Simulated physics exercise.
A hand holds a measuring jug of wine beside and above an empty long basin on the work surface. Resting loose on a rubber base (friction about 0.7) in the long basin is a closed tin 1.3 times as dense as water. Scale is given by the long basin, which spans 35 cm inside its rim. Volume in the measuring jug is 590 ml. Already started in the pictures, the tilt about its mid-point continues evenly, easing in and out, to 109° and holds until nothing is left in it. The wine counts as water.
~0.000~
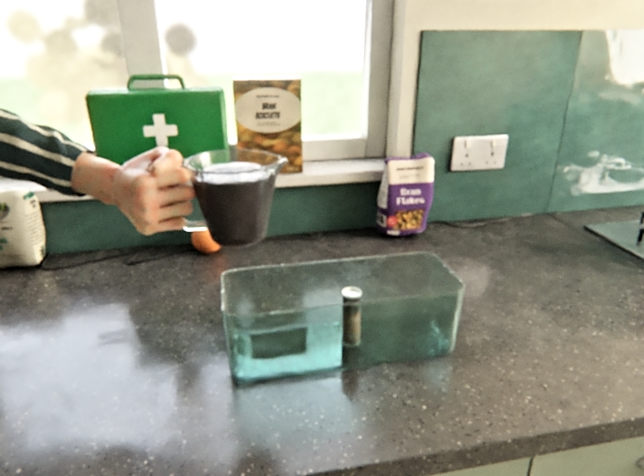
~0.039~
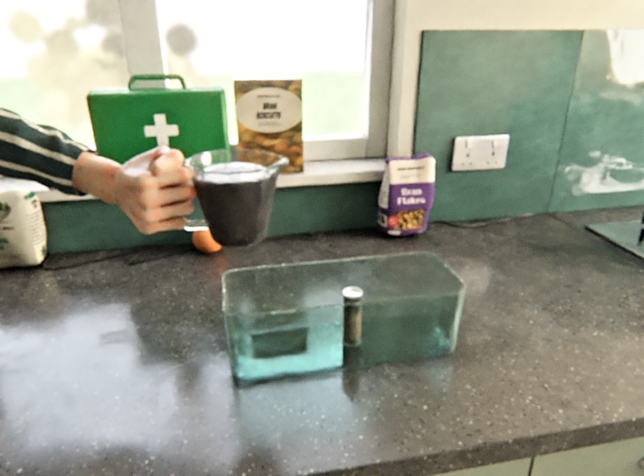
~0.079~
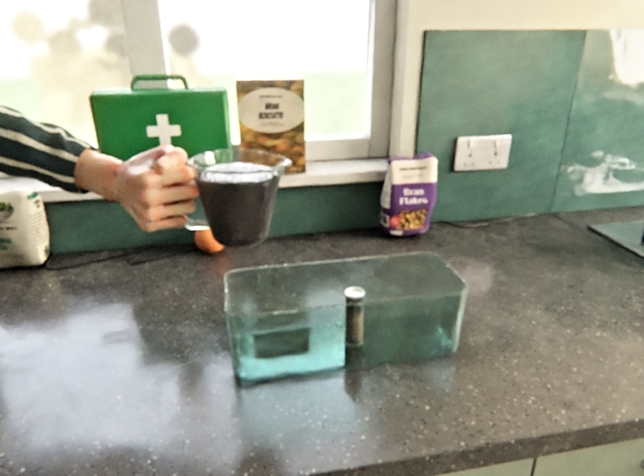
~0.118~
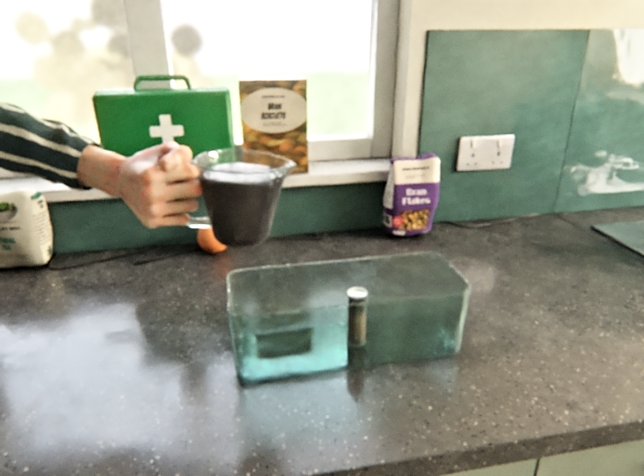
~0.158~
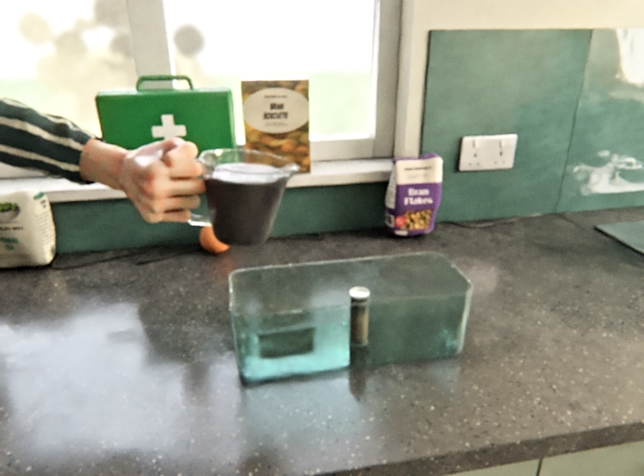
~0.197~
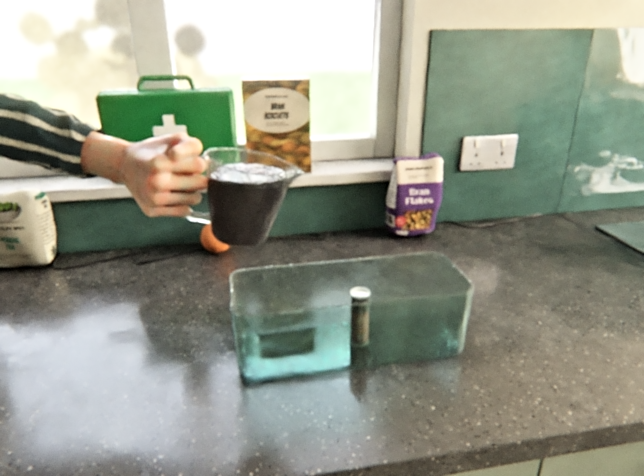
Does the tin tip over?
Yes, it tips over.
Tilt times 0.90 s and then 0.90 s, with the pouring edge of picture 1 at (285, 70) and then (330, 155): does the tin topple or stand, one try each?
Trial 1 - tin tips; trial 2 - tin stays standing.
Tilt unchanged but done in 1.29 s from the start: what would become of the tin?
In that case the tin overturns.
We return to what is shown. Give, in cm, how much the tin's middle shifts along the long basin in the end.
Roughly 7.5 cm.
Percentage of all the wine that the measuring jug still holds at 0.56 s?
64 %.
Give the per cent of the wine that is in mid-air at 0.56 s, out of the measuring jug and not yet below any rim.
Close to 26 per cent, I'd say.
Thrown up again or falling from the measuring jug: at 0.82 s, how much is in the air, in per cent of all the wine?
Estimate: Around 14 per cent.
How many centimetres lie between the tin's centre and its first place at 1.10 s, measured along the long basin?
Estimate: Around 8 cm.
By 0.56 s the tilt is 75° and 63 per cent is still to pour; the tin stands where it began.
By 0.82 s the tilt is 107° and 8 per cent is still to pour; the tin leans 10°.
By 1.10 s the tilt is 109° and 0 per cent is still to pour; the tin lies on its side.
By 1.40 s the tilt is 109° and 0 per cent is still to pour; the tin lies on its side.
At rest the tin lies on its side.
